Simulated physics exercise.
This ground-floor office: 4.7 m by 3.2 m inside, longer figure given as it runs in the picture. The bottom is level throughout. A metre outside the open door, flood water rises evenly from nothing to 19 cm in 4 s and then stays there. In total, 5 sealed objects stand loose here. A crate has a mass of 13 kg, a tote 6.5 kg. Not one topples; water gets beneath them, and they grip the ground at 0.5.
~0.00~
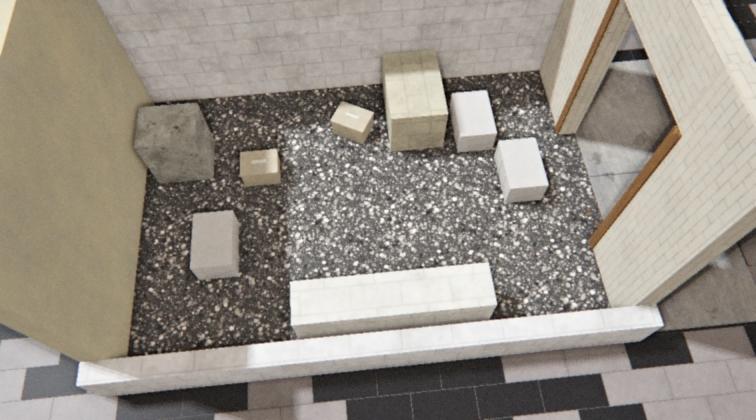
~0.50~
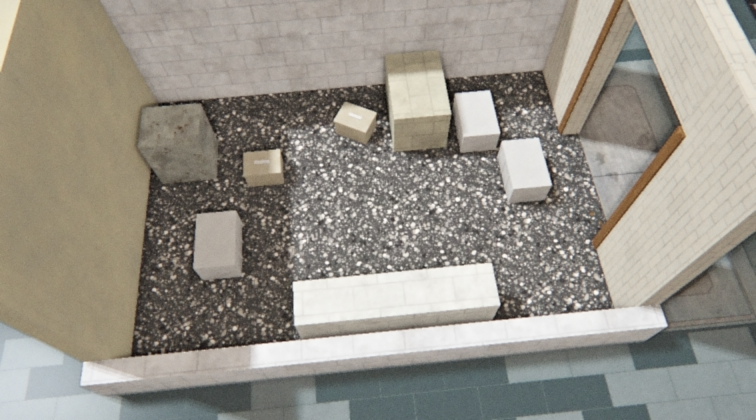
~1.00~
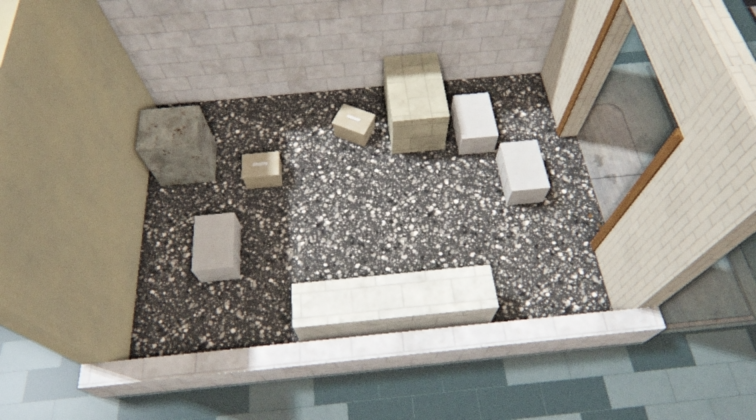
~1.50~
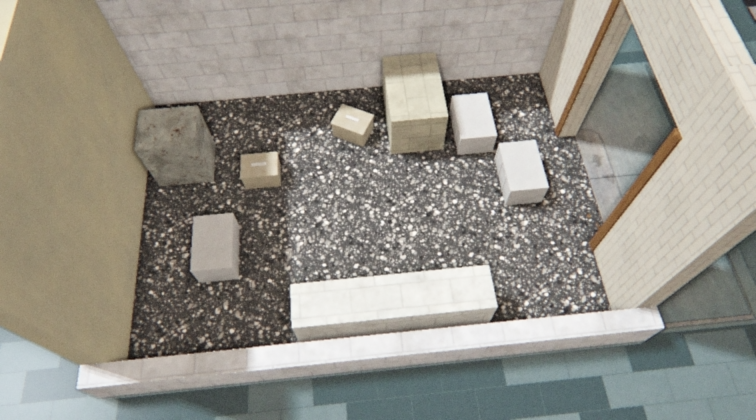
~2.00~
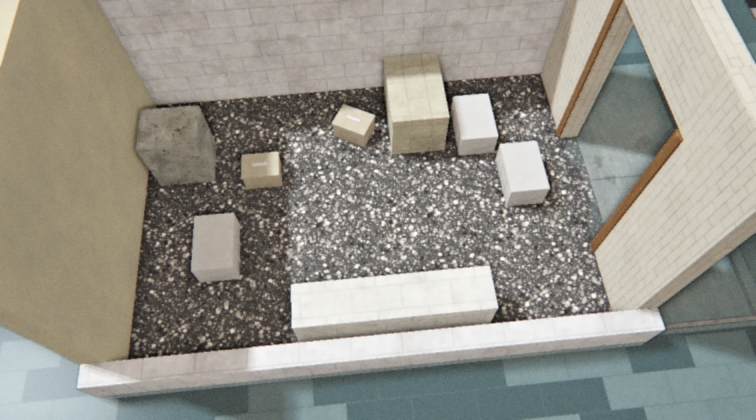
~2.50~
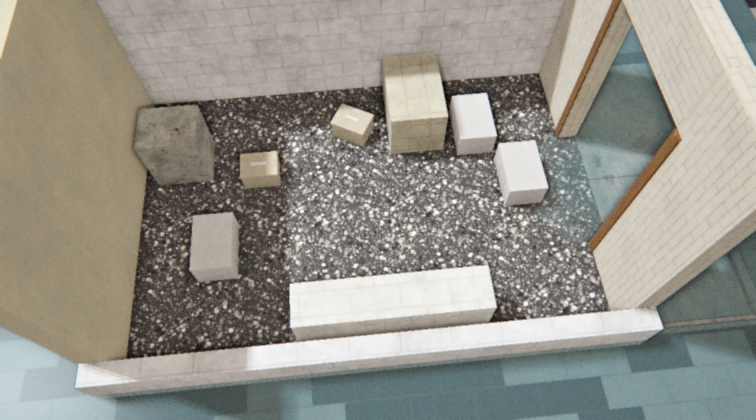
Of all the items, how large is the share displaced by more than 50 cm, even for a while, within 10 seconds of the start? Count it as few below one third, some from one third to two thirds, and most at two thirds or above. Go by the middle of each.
Most.
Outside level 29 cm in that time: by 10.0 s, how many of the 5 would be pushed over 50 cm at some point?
I count 5 of them in that case.
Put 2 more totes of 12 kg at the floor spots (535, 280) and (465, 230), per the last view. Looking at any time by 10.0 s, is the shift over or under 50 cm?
In that order: Under, over.
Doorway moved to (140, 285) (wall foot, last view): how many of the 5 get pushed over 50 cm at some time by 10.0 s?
Then the count would be 4.
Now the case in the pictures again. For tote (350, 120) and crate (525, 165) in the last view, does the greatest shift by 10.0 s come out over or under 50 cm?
First within it, then beyond it.
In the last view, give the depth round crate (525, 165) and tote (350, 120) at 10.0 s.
13 and 4 cm.
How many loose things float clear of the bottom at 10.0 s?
The count is 4.
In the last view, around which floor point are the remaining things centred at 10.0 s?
Around (282, 156).
After 3.5 s 0 of 5 are over 50 cm from their spots; 0 afloat.
After 4.5 s 1 of 5 are over 50 cm from their spots; 0 afloat.
After 7.0 s 2 of 5 are over 50 cm from their spots; 2 afloat.
After 10.0 s 3 of 5 are over 50 cm from their spots, and 4 have been at some point; 4 afloat.
